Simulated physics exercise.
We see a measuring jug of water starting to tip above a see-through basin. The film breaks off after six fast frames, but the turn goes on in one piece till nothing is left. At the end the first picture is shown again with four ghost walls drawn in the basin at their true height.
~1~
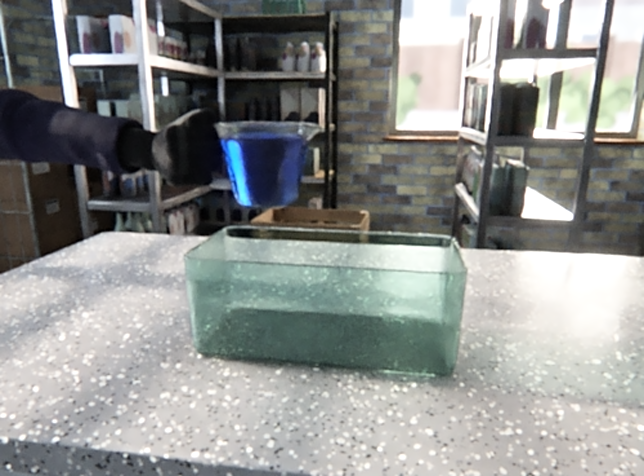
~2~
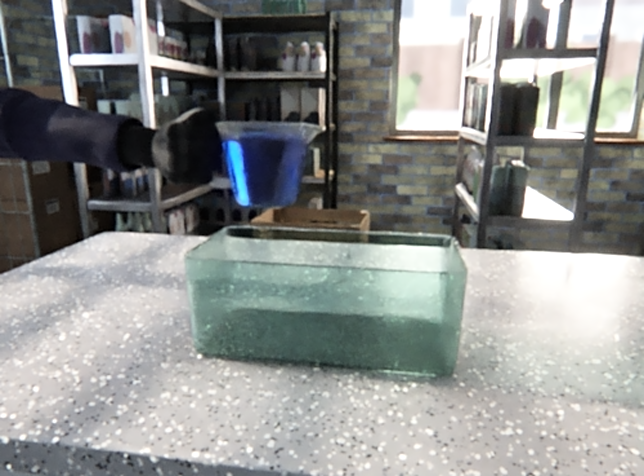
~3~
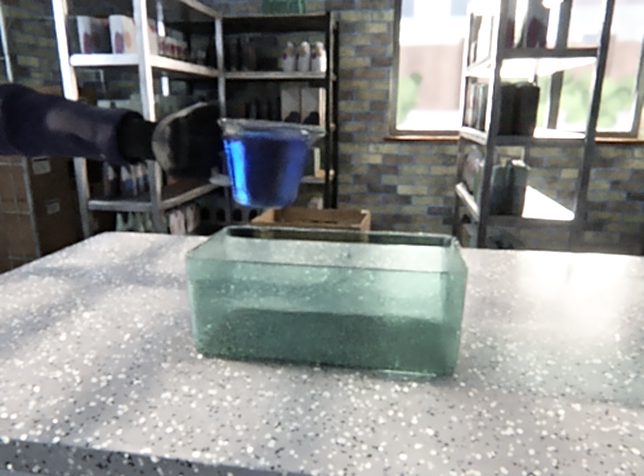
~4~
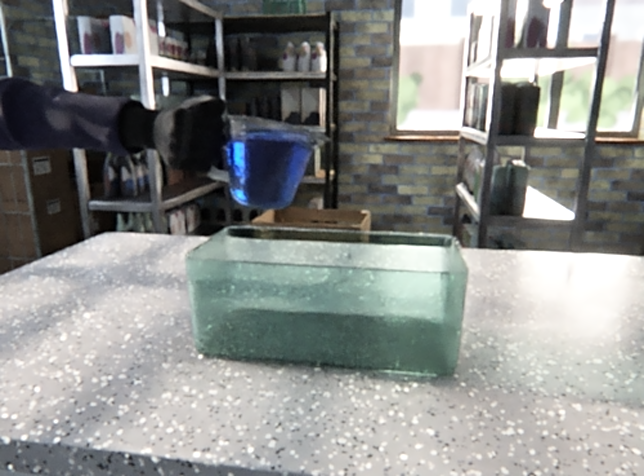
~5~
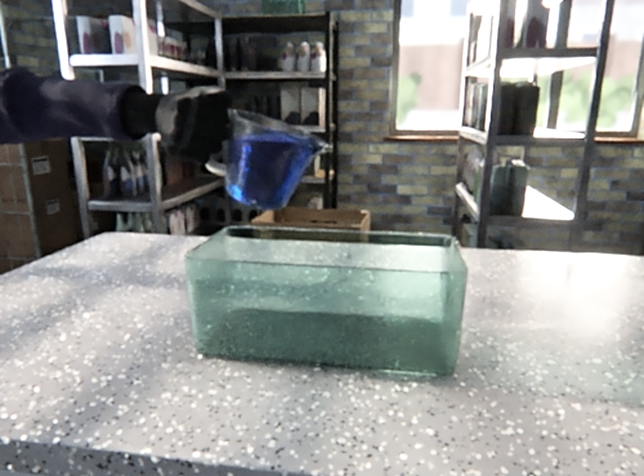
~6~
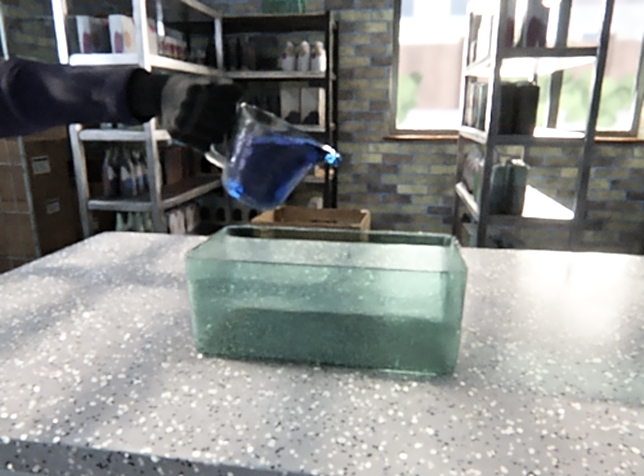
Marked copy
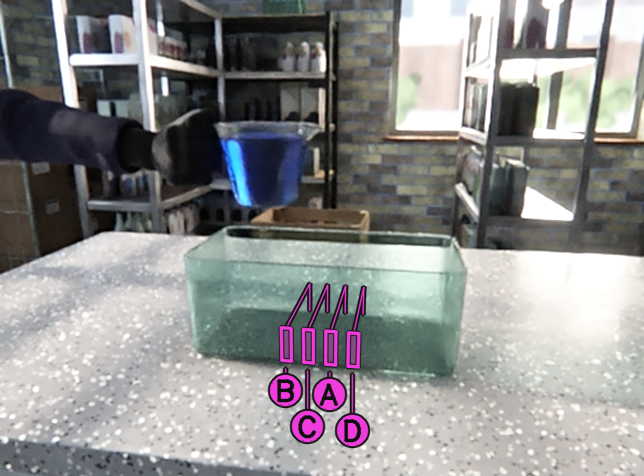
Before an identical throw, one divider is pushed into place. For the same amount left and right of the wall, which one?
D beats the others.
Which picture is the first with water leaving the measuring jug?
Picture 6.
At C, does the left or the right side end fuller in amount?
The right side.
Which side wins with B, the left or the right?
More ends on the right.
In magenta, A at (329, 372); B at (285, 368); C at (307, 370); D at (352, 374).
If A is chosen, about 17 % ends left of the wall and 82 % right of it.
If B is chosen, about 3 % ends left of the wall and 96 % right of it.
If C is chosen, about 5 % ends left of the wall and 95 % right of it.
If D is chosen, about 50 % ends left of the wall and 49 % right of it.
